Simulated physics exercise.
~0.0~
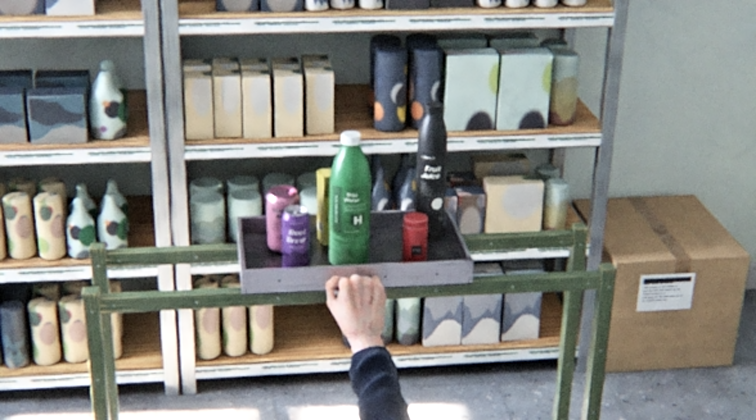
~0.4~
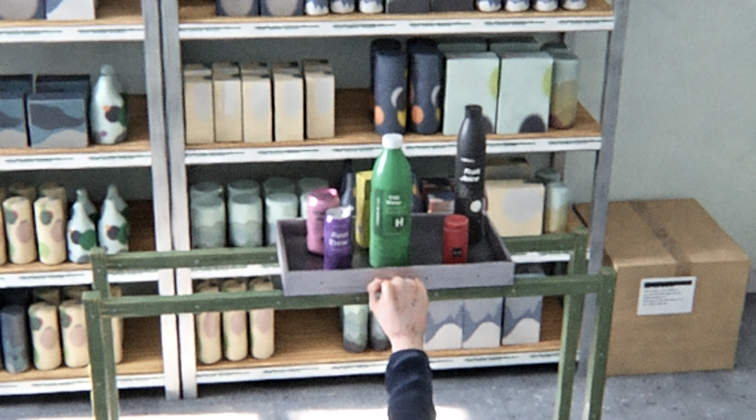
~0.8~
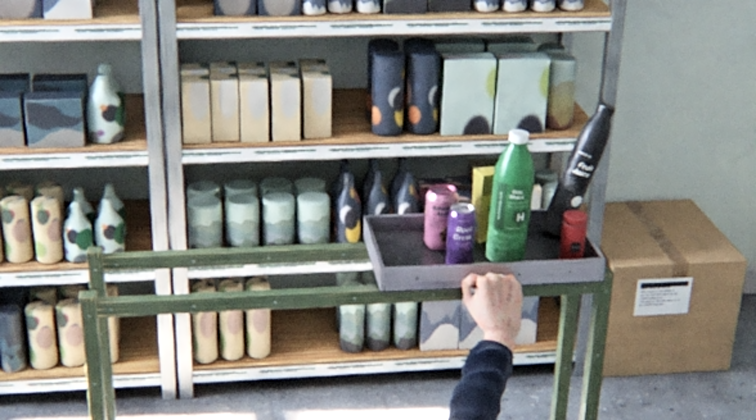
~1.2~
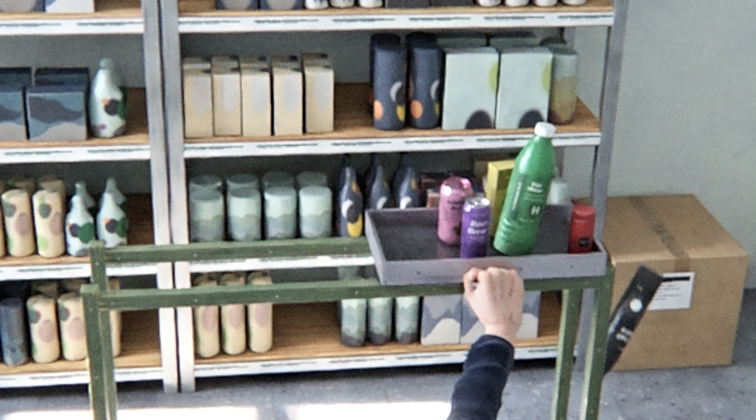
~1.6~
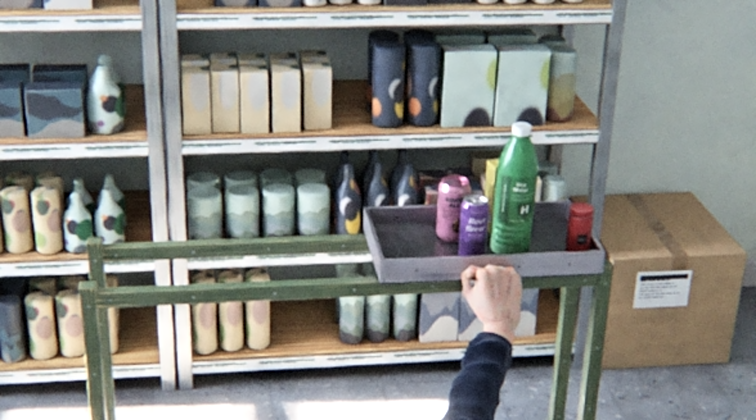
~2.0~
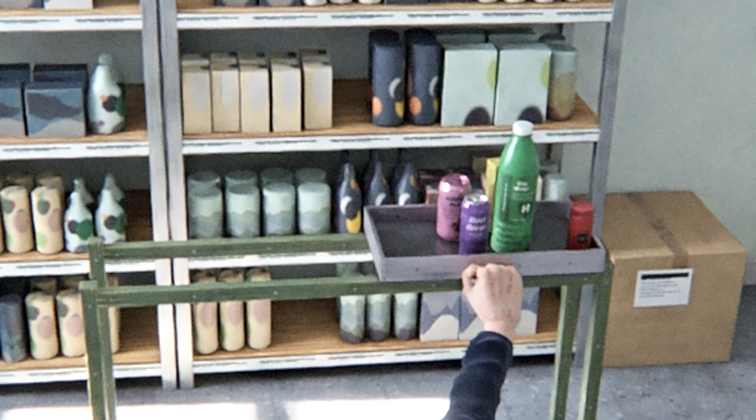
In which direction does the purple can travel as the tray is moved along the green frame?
The purple can travels to the right along with the tray.
